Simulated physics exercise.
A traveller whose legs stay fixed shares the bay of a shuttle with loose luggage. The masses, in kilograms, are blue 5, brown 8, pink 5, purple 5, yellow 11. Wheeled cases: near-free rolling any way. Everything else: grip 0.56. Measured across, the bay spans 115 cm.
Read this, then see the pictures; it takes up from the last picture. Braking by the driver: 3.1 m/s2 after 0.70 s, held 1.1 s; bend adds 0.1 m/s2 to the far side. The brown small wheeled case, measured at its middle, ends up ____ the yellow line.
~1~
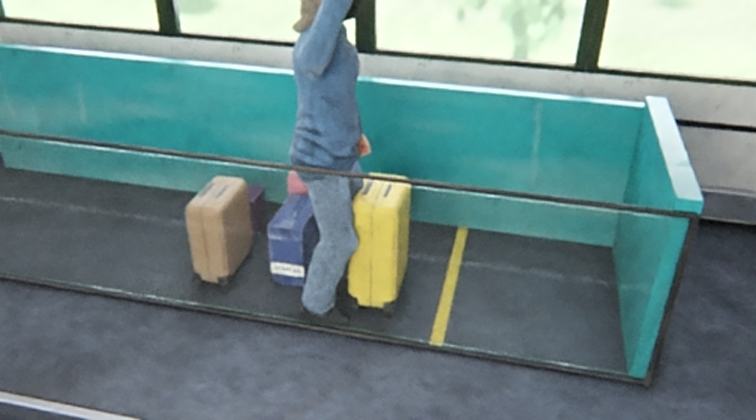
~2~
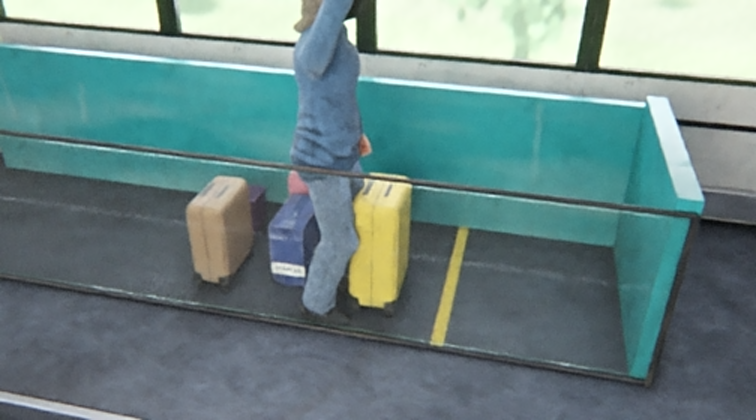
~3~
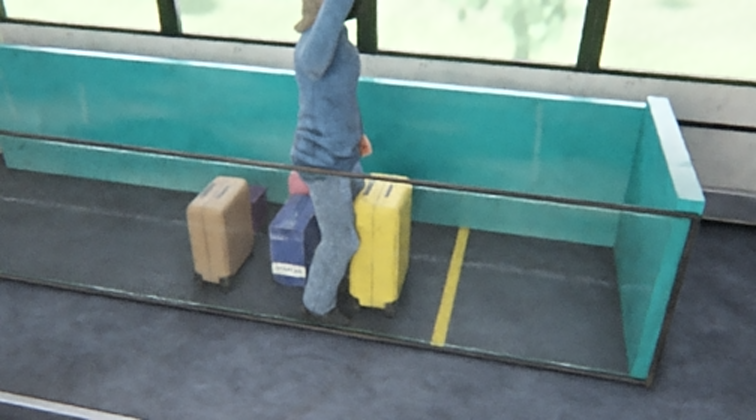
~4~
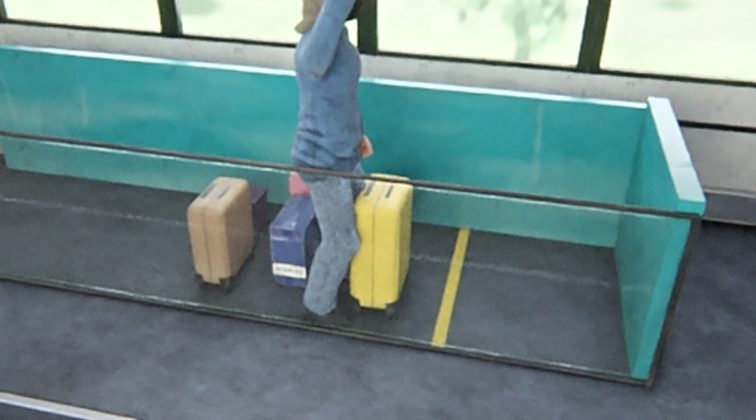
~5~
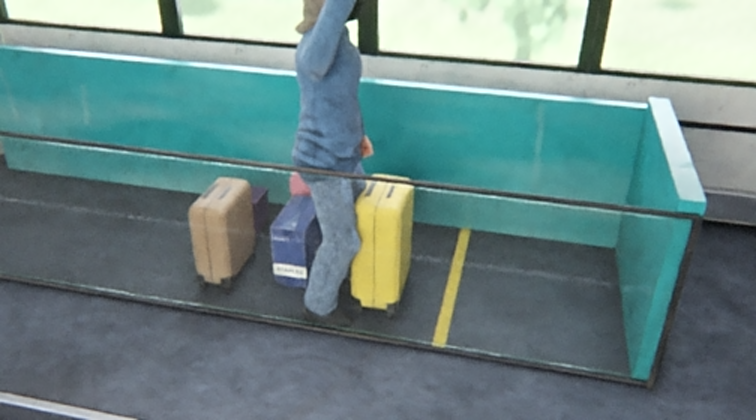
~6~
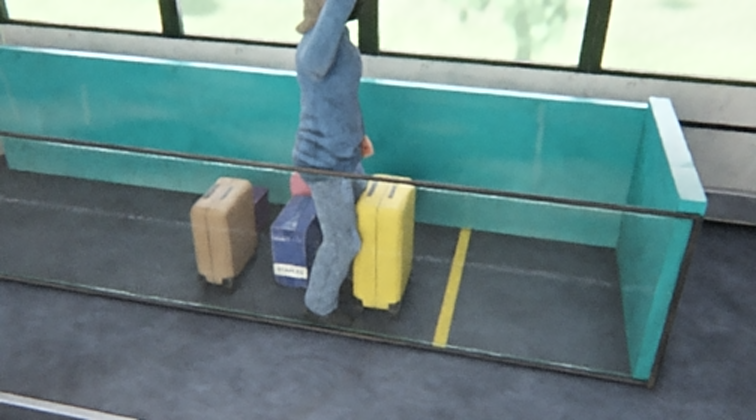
Before.
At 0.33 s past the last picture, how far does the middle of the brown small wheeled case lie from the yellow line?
Measured short of the mark: Approx. 110 cm.
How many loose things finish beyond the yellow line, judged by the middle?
I make it 1.
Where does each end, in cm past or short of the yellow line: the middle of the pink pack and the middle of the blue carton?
So the pink pack stops 90 cm short, while the blue carton stops 80 cm short.
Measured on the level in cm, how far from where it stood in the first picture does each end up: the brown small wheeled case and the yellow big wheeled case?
Lab note: Brown small wheeled case at 30, yellow big wheeled case at 110.
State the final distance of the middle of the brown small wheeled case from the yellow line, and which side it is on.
Short side, near 95 cm.
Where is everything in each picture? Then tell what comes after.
In the first frame, brown small wheeled case (221, 233), blue carton (298, 239).
In the second frame, brown small wheeled case (222, 233), blue carton (298, 239).
In the third frame, brown small wheeled case (223, 233), blue carton (299, 240).
In the fourth frame, brown small wheeled case (223, 234), blue carton (299, 241).
In the fifth frame, brown small wheeled case (224, 234), blue carton (300, 241).
In the sixth frame, brown small wheeled case (226, 234), blue carton (301, 241).
Then, 0.33 s after the last picture the brown small wheeled case is 111 cm short of the yellow line, tilted 0°, near (247, 237) in the last picture's view; the blue carton 86 cm short of the yellow line, tilted 0°.
Then, 0.73 s after the last picture the brown small wheeled case is 95 cm short of the yellow line, tilted 0°, near (273, 243) in the last picture's view.
Then, 1.23 s after the last picture the brown small wheeled case is 95 cm short of the yellow line, tilted 0°, near (273, 243) in the last picture's view.
In the final state, blue carton stops short of the yellow line; brown small wheeled case stops short of the yellow line; pink pack stops short of the yellow line; purple tub stops short of the yellow line; yellow big wheeled case crosses the yellow line.
